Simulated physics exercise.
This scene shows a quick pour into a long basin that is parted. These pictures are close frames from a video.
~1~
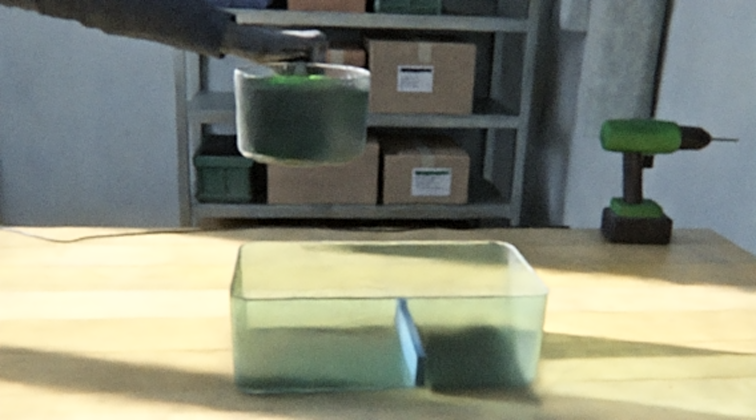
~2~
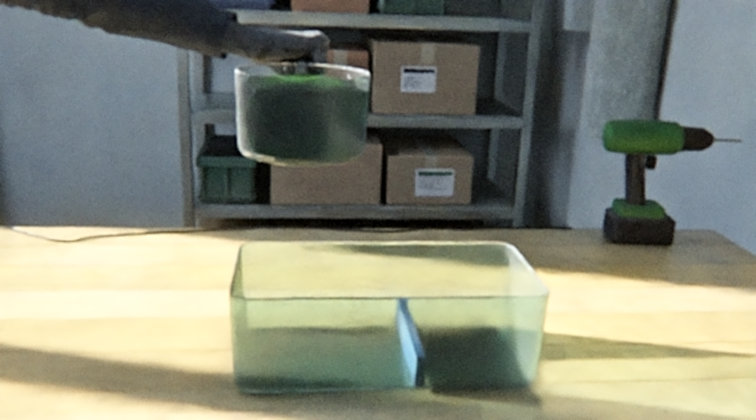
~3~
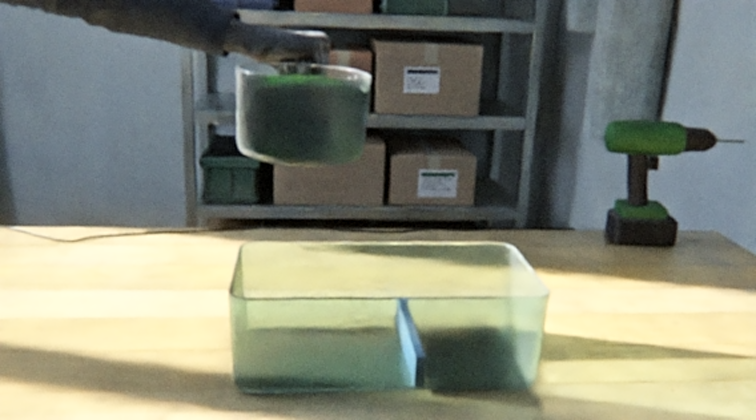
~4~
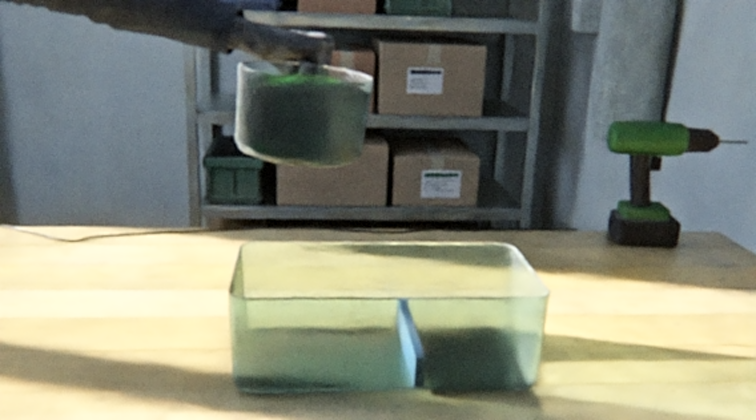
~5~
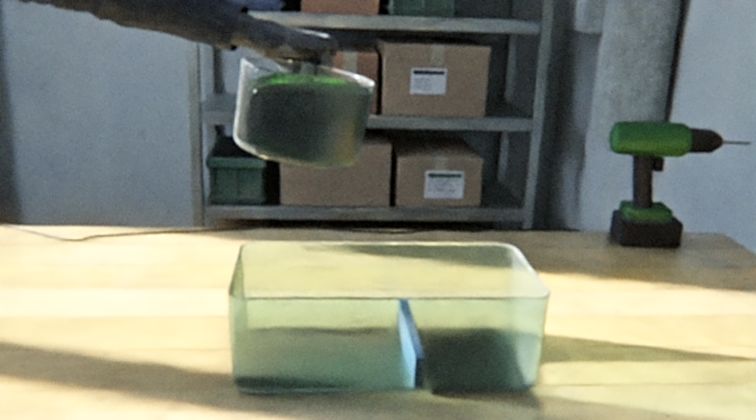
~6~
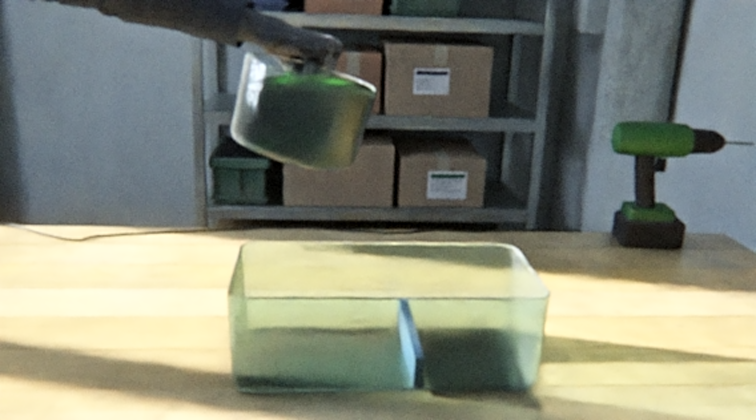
A gloved hand holds a clear round container of dark green contents above a long see-through basin split by a blue divider, staying nearly level at first. The container then tilts gradually to the right, its right side dipping, while the basin stays still on the sunlit table.
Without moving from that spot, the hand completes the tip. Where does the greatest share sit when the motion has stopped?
The winner here is the right pocket, by the look of it.
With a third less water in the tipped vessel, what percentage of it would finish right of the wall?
60 per cent.
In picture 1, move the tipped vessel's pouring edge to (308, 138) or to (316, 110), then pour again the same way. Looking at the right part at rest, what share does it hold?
First try 10 %, second try 10 %.
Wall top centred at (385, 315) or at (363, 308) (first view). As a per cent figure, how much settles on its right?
Estimated: 90 % first, 95 % second.
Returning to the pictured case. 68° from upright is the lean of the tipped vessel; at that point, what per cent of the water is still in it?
About 60 % remains.
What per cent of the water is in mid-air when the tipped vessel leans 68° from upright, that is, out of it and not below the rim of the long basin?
I'd say some 30 per cent.
A moment on, the tilt is 68° and 60 per cent is still to pour, 1 is left of the wall and 10 right of it.
Next, the tilt is 100° and 13 per cent is still to pour, 9 is left of the wall and 64 right of it.
Then the tilt is 106° and 1 per cent is still to pour, 29 is left of the wall and 68 right of it.
Later the tilt is 106° and 0 per cent is still to pour, 35 is left of the wall and 65 right of it.
Finally, 35 per cent lies left of the wall, 64 right of it and 1 outside.
